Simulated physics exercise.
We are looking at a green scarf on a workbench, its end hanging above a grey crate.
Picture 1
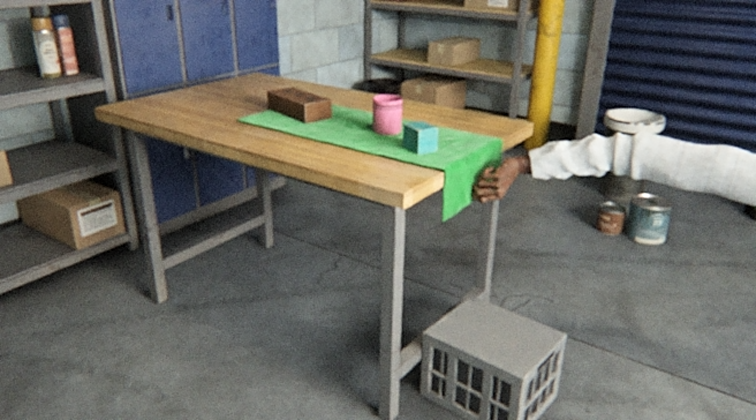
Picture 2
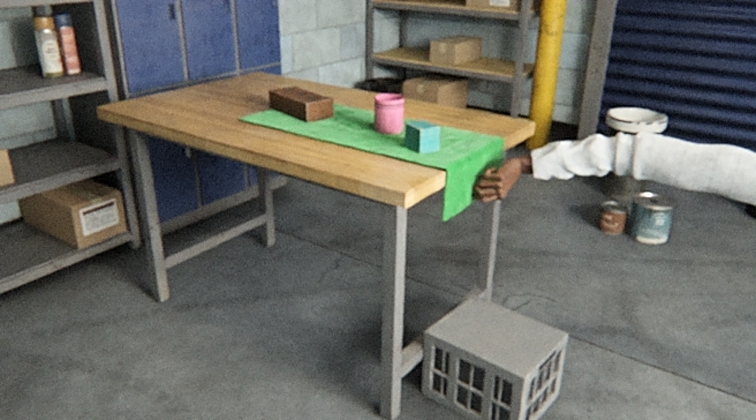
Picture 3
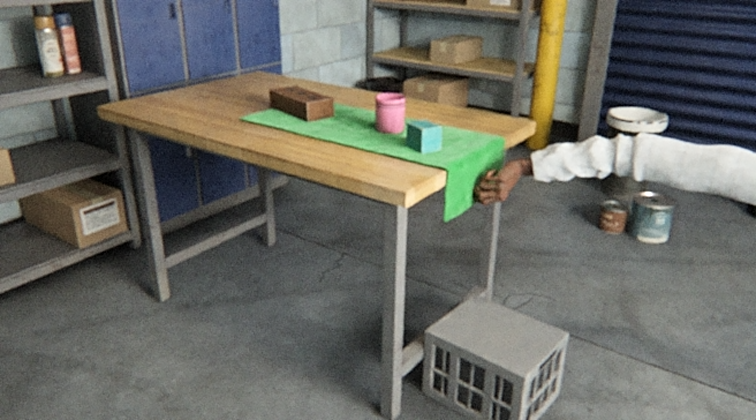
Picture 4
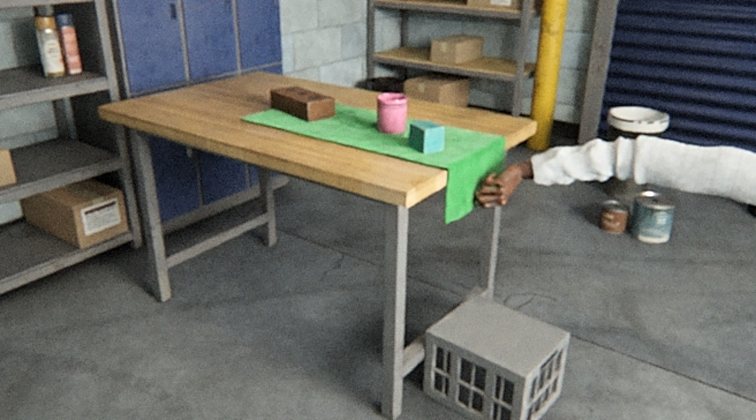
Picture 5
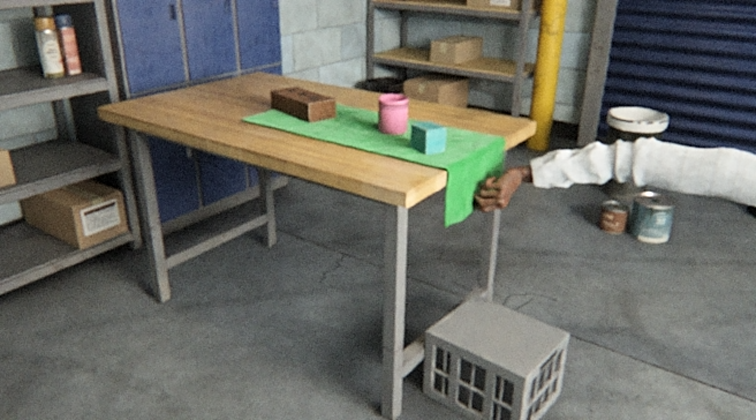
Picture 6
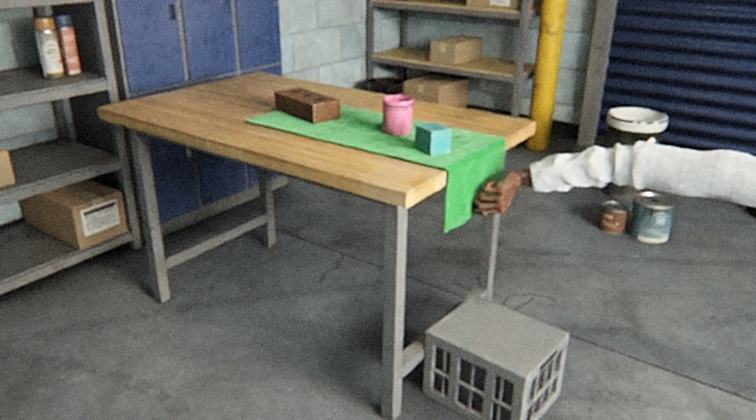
A green scarf slides slightly right on the workbench, carrying three objects, as a hand pulls its end.
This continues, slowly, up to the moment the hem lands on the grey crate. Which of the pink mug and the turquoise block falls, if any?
The pink mug goes over the edge, the turquoise block is carried off the end.
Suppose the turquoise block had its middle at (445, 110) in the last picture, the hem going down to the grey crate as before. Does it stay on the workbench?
There it keeps clear of the edge.
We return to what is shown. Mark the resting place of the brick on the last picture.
Close to (399, 125).
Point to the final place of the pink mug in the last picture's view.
Its middle is at (517, 299).
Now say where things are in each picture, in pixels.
Scarf end (442, 221); pink mug (388, 98); turquoise block (421, 125); brick (299, 95); top of the crate (502, 351), in the first frame.
Scarf end (443, 221), far hem (238, 120); turquoise block (423, 125); turquoise block stands on the cloth, in the second frame.
Scarf end (444, 222); pink mug (390, 97), in the third frame.
Scarf end (445, 224), far hem (241, 120); turquoise block (427, 125), in the fourth frame.
Scarf end (445, 227); pink mug (393, 98), in the fifth frame.
Scarf end (444, 233), far hem (245, 122); pink mug (398, 99); turquoise block (433, 127); top of the crate (504, 350), in the sixth frame.
Then, 0.54 s past the final frame, hem going down; mug carried along near (422, 121); block carried along near (462, 145).
Then, 1.38 s past the final frame, hem going down; mug carried along near (459, 128); block down below near (557, 374).
Then, 2.16 s past the final frame, hem on the crate; mug down below near (517, 298); block down below near (557, 374).
When it is over, hem on the crate; mug down below near (517, 298); block down below near (557, 374). The pink mug is carried off the end and the turquoise block falls off.
